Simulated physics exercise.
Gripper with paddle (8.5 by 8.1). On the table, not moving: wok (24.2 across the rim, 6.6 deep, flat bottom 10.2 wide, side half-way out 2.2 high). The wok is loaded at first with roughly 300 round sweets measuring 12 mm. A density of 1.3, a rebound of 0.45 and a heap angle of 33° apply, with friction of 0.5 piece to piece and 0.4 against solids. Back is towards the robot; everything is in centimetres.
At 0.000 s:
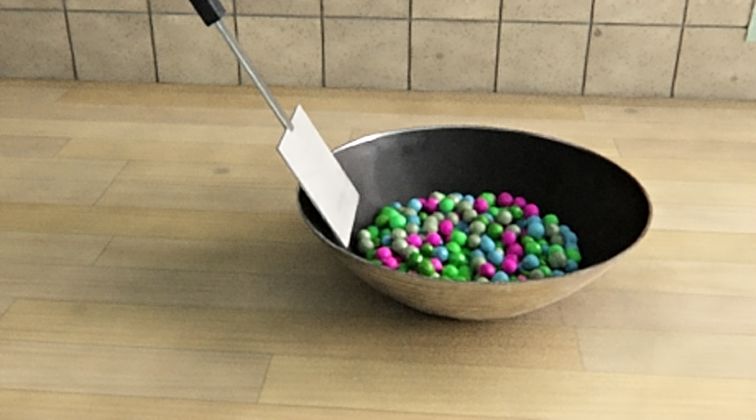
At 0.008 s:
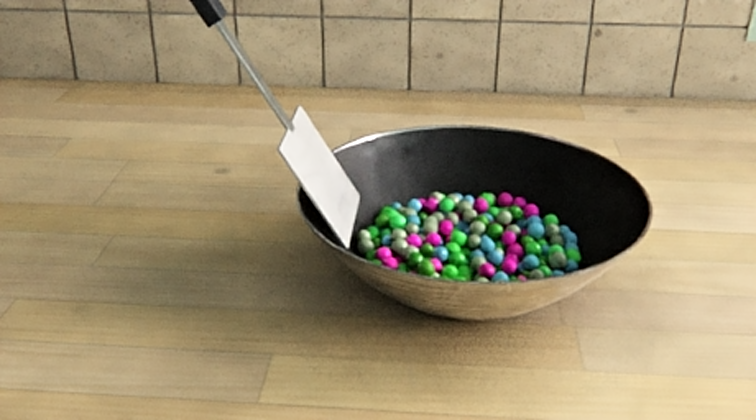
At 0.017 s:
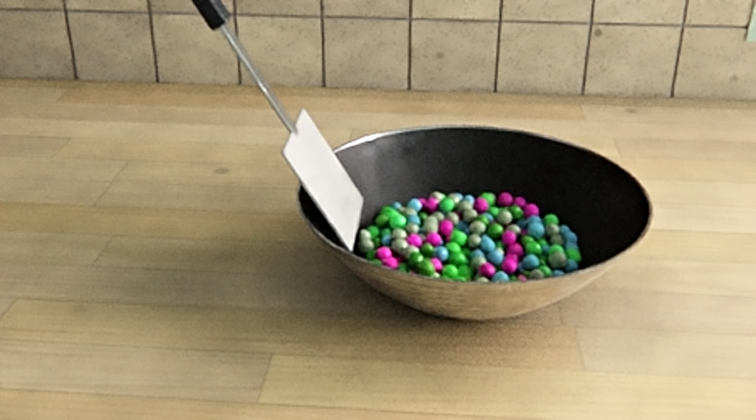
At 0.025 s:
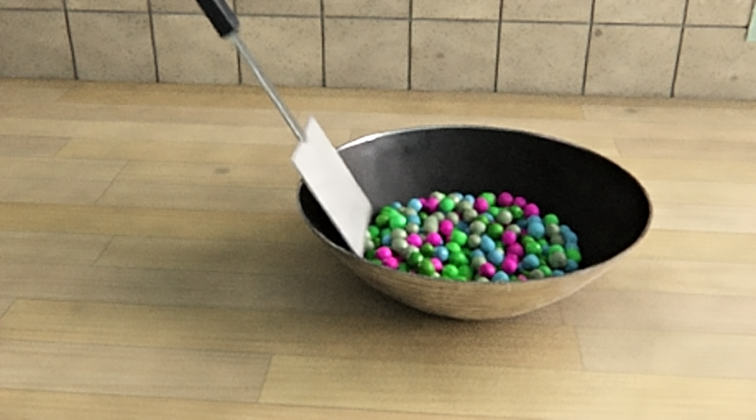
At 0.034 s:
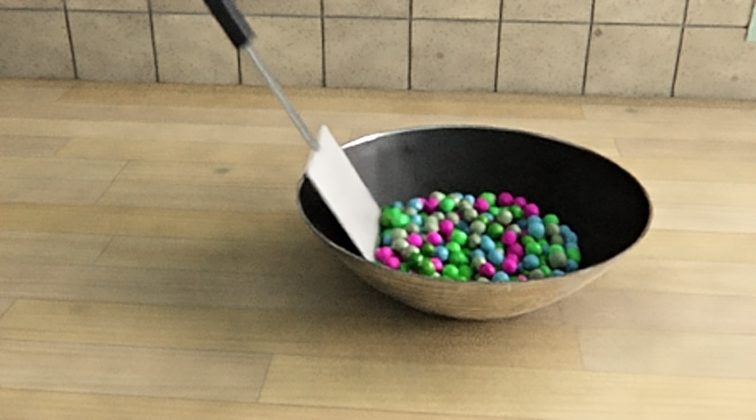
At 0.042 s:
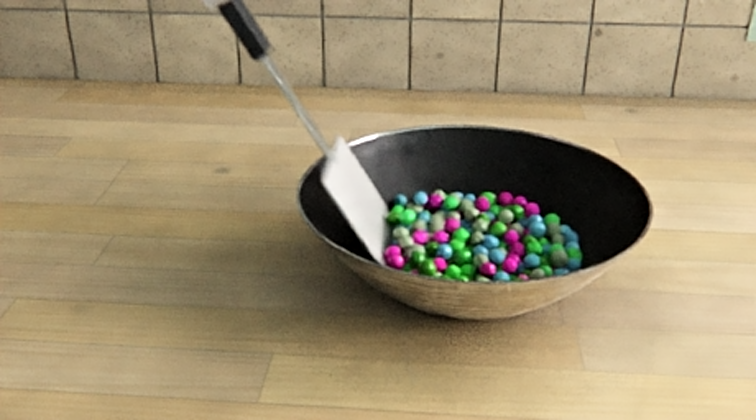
At first, a white paddle on a dark-handled rod rests nearly still against the left inside of a black wok holding small green, pink, blue and grey balls. It then slides down and to the right, gradually faster, pressing into the pile's left edge and nudging the nearest balls slightly rightward.
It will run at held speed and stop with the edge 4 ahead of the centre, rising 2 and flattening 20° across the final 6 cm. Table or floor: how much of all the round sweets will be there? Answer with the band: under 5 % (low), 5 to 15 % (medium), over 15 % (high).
Medium, 5 to 15 %.
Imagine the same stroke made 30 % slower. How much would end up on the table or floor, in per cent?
It would be roughly 0 percent.
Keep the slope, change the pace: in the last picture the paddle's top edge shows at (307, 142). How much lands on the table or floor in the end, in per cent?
Expect some 0 per cent there.
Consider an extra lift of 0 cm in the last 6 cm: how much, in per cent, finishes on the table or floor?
I'd reckon around 5 per cent.
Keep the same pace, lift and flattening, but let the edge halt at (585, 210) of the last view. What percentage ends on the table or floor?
Around 50 percent ends on the table or floor.
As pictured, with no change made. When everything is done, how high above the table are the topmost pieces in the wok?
Near 7.0 centimetres high.
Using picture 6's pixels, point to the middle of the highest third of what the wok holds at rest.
Pixel position: Approx. (579, 225).
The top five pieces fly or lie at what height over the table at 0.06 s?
About 6 cm.
By 0.06 s, sloping 58°, highest piece 7 above the table; 295 in the wok.
By 0.08 s, sloping 52°, highest piece 11 above the table; 295 in the wok.
By 0.29 s, sloping 39°, highest piece 22 above the table; 268 in the wok, 15 on the table or floor, 12 on the blade or in flight.
By 1.34 s, sloping 39°, highest piece 6 above the table; 268 in the wok, 27 on the table or floor.
Final count, 268 in the wok, 27 on the table or floor. That is 9 % on the table or floor.
